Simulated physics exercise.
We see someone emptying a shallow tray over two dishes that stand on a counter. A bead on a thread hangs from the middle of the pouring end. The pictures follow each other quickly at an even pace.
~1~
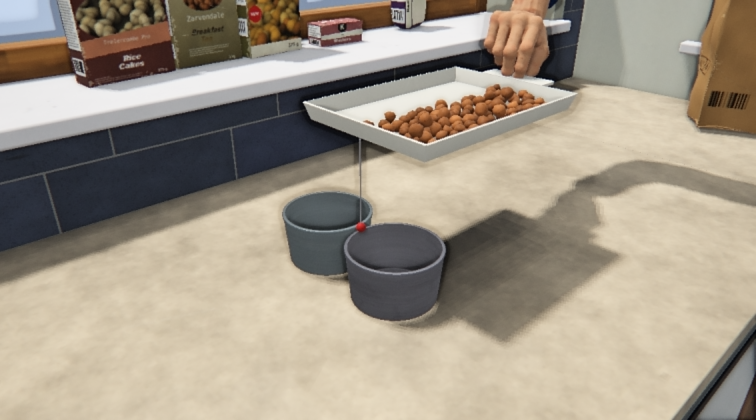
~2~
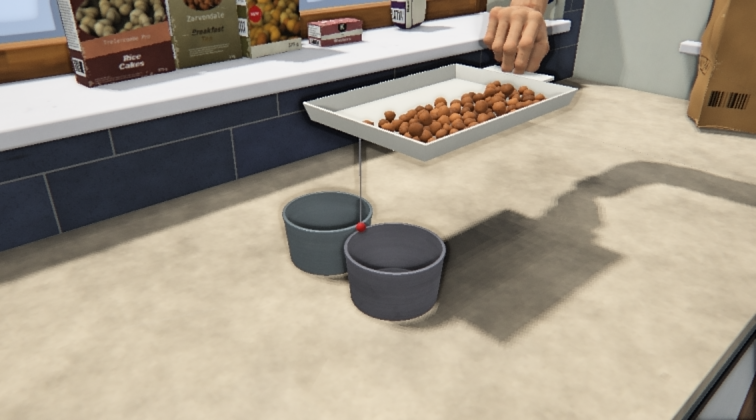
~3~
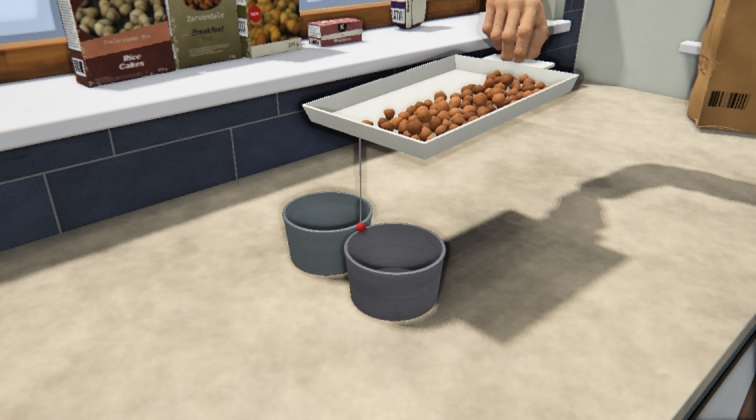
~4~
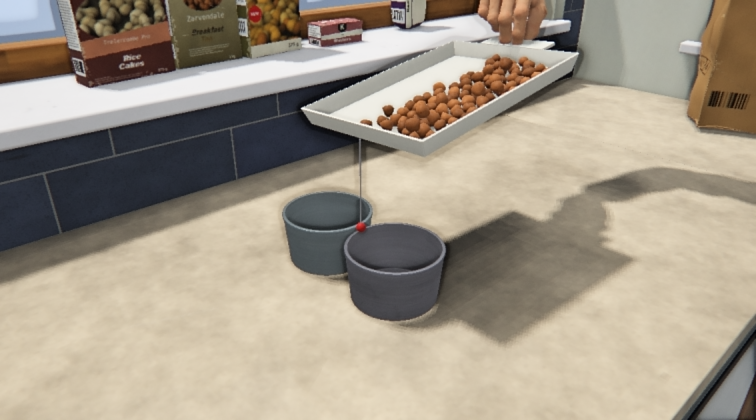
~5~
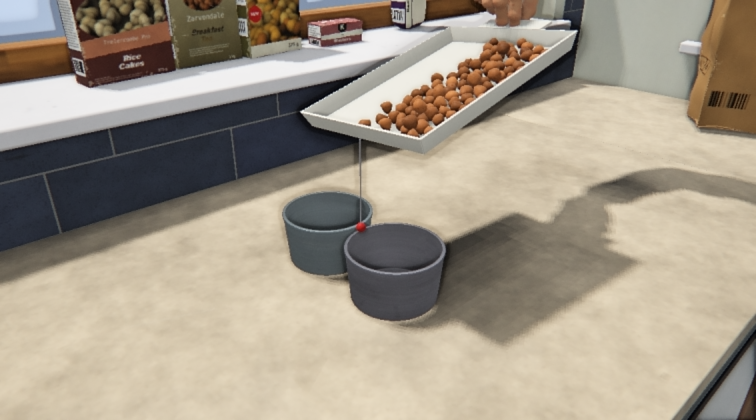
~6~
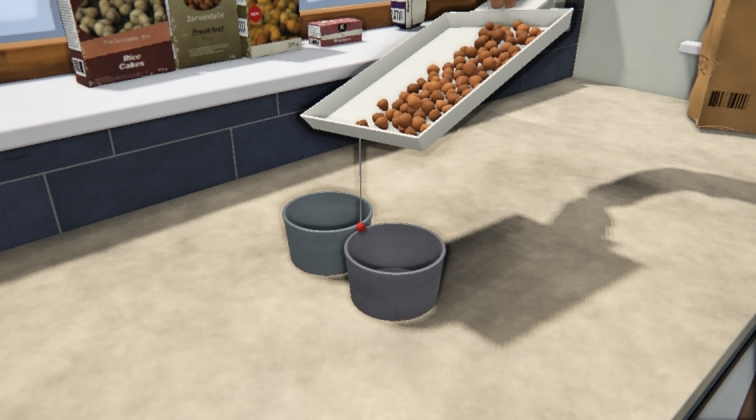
The video shows a hand at the far end of a shallow white tray of hazelnuts above two dark dishes on a counter, gradually raising that end so the tray slopes more steeply, while the nuts stay on it.
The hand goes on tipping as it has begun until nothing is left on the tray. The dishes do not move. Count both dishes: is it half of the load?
Together they catch only the smaller part.
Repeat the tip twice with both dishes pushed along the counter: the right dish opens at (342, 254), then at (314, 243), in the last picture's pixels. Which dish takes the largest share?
First the left-hand dish, then right.
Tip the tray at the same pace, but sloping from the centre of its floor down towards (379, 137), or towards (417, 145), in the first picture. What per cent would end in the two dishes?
In turn 0 and 20 in a hundred.
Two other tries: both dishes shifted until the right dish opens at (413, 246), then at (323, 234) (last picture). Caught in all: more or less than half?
The first try: Below a half. The second: Most of it.
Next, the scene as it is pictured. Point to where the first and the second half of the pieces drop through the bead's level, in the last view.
Around (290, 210) and then (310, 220).
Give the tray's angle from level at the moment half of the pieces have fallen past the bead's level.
At some 115 degrees.
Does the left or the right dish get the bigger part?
More ends in the left one.
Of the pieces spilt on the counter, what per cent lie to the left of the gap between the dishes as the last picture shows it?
It comes to 100 per cent or so.
Shortly afterwards, tray tipped steeply; all but a few on the tray; a little in the air.
Next, tray tipped past a quarter turn; near half on the tray; a little in the left dish; near a quarter outside both; near a quarter in the air.
Some moments later, tray tipped past a quarter turn; near a third in the left dish; near two thirds outside both.
In the end, tray tipped past a quarter turn; none at all in the right dish; near a third in the left dish; near two thirds outside both.
